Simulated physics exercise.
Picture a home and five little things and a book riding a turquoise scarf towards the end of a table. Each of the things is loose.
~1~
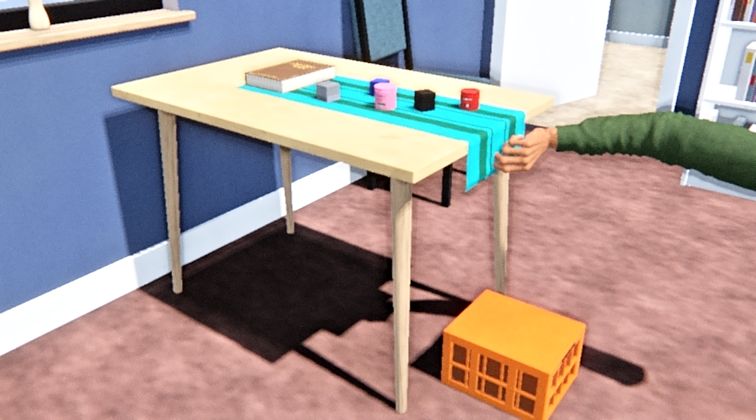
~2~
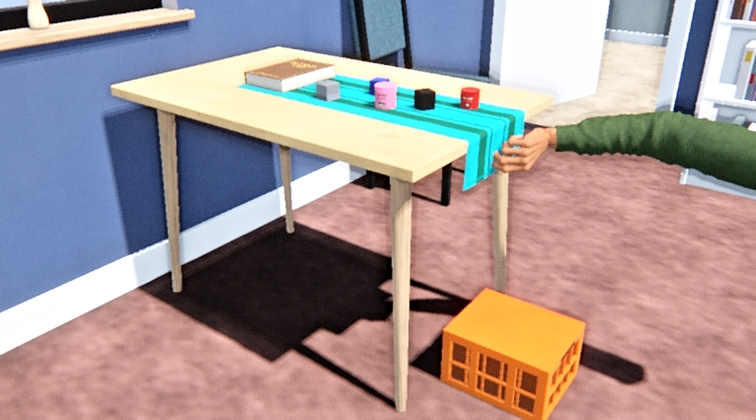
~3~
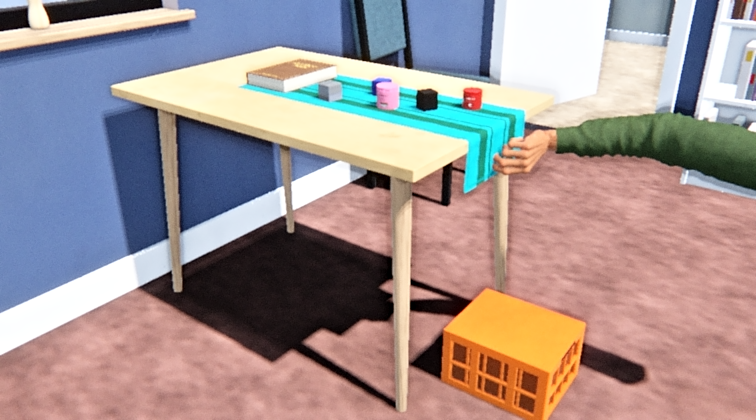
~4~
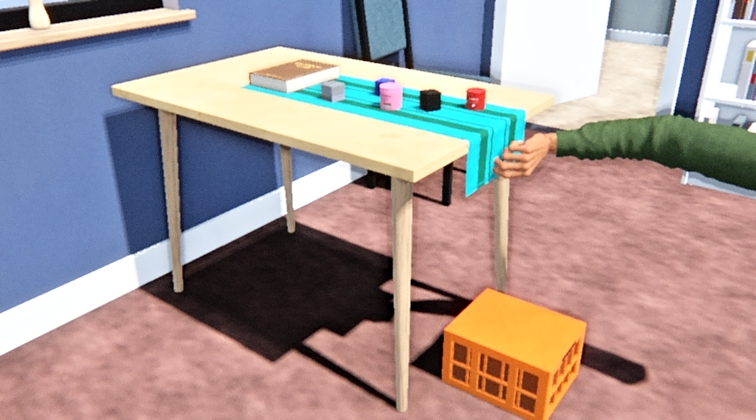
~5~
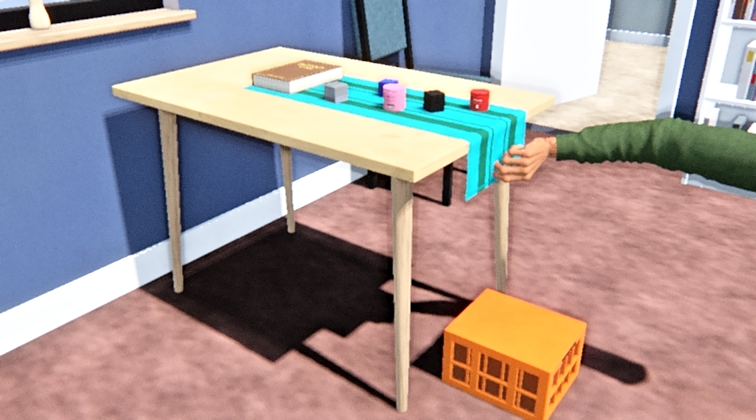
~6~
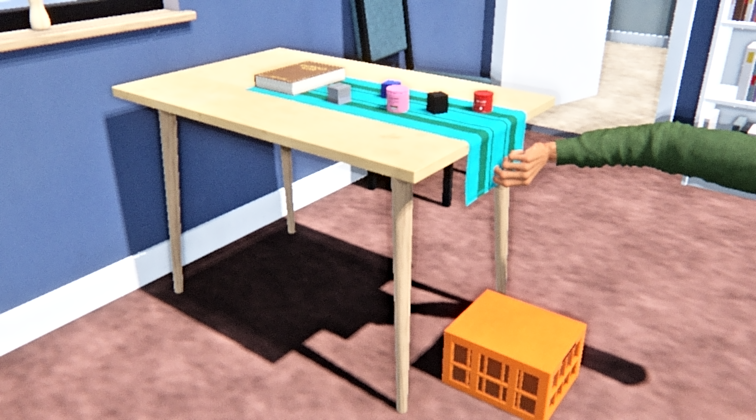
The clip opens on a wooden table with a book and five small objects, grey, blue, pink, black and red, resting on a turquoise scarf, above an orange crate. A green-sleeved hand draws the scarf's hanging end slightly down, and the book and objects shift a little to the right with it.
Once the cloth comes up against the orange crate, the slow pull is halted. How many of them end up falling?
The tally of things that come off will be four.
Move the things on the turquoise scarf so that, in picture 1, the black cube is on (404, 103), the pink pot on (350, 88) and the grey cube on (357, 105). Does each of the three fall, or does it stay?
The black cube goes over, the pink pot survives, the grey cube goes over.
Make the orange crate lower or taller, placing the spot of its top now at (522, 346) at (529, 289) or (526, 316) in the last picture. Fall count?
For the first height 2, for the second 3.
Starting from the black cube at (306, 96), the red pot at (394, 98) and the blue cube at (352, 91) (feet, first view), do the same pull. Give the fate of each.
Well, the black cube is safe, the red pot is dislodged, and the blue cube is safe.
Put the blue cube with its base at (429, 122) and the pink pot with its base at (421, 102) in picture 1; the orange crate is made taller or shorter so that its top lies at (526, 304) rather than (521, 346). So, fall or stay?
The blue cube is lost; the pink pot is lost.
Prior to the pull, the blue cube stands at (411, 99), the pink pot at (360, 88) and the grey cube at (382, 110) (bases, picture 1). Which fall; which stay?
Blue cube dropped, pink pot kept, grey cube dropped.
Early on, hem near (492, 254); red pot and black cube gone.
Midway, hem on the crate; red pot, black cube, pink pot and blue cube gone.
Finally, hem on the crate; red pot, black cube, pink pot and blue cube gone. It carries off four.
